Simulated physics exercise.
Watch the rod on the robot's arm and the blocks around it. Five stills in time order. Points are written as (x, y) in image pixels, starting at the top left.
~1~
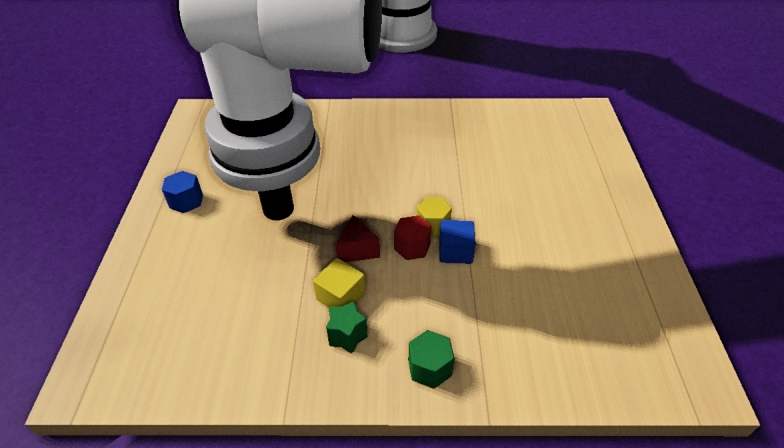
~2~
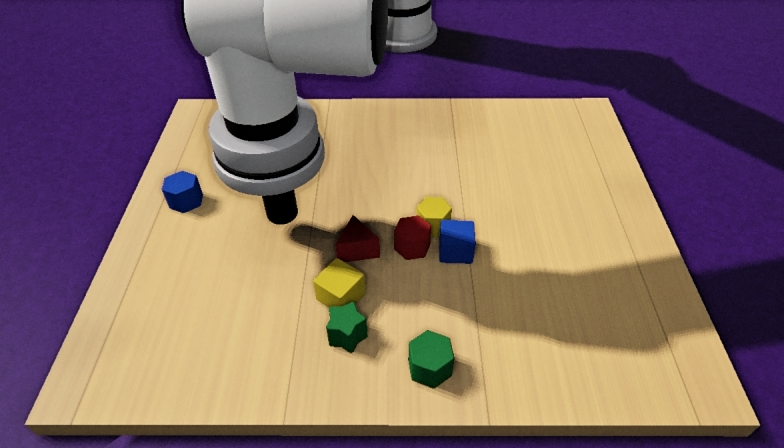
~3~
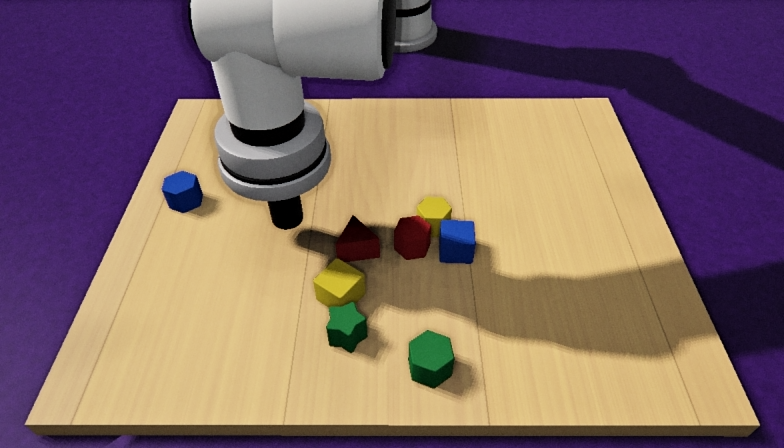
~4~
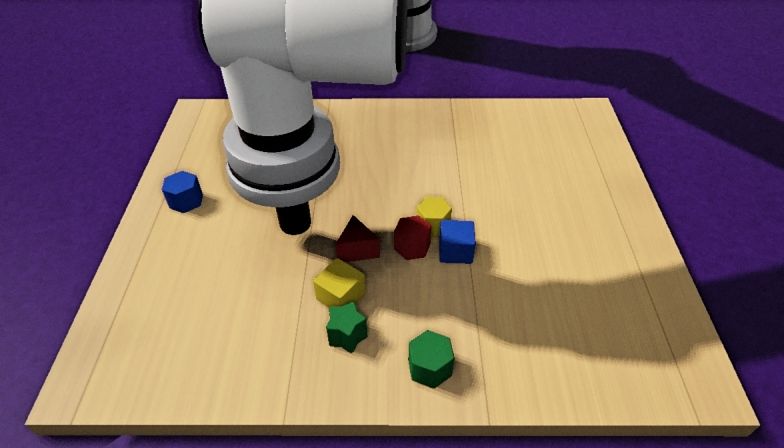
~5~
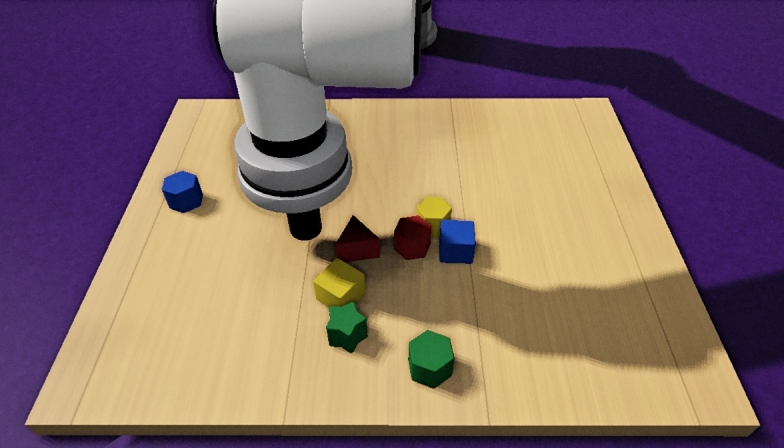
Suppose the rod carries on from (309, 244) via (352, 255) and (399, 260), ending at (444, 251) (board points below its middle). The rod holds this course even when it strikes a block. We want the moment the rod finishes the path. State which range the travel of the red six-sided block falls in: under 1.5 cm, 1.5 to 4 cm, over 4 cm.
The red six-sided block moves over 4 cm.
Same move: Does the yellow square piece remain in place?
I expect so.
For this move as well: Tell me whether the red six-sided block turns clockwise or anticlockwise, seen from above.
My answer: Anticlockwise.
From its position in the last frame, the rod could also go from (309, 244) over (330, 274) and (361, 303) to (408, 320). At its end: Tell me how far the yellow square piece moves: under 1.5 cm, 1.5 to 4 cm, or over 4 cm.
Displaced more than 4 cm.
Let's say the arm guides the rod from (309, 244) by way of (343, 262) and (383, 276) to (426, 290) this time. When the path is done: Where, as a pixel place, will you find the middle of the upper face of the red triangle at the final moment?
When the path ends, it will be at (385, 233).
On the path given first. One third of the way, rod at (352, 242); red triangle at (381, 236), turned 15° anticlockwise.
Two thirds of the way, rod at (400, 247); red triangle at (429, 254), turned 15° anticlockwise; red six-sided block at (428, 225), turned 25° anticlockwise; yellow six-sided block at (439, 202); blue square piece at (463, 231).
At the end, rod at (445, 238); yellow square piece still; red triangle at (452, 255), turned 50° clockwise; red six-sided block at (458, 210), turned 75° anticlockwise; yellow six-sided block at (446, 189), turned 30° anticlockwise; blue square piece at (485, 229), turned 35° clockwise.
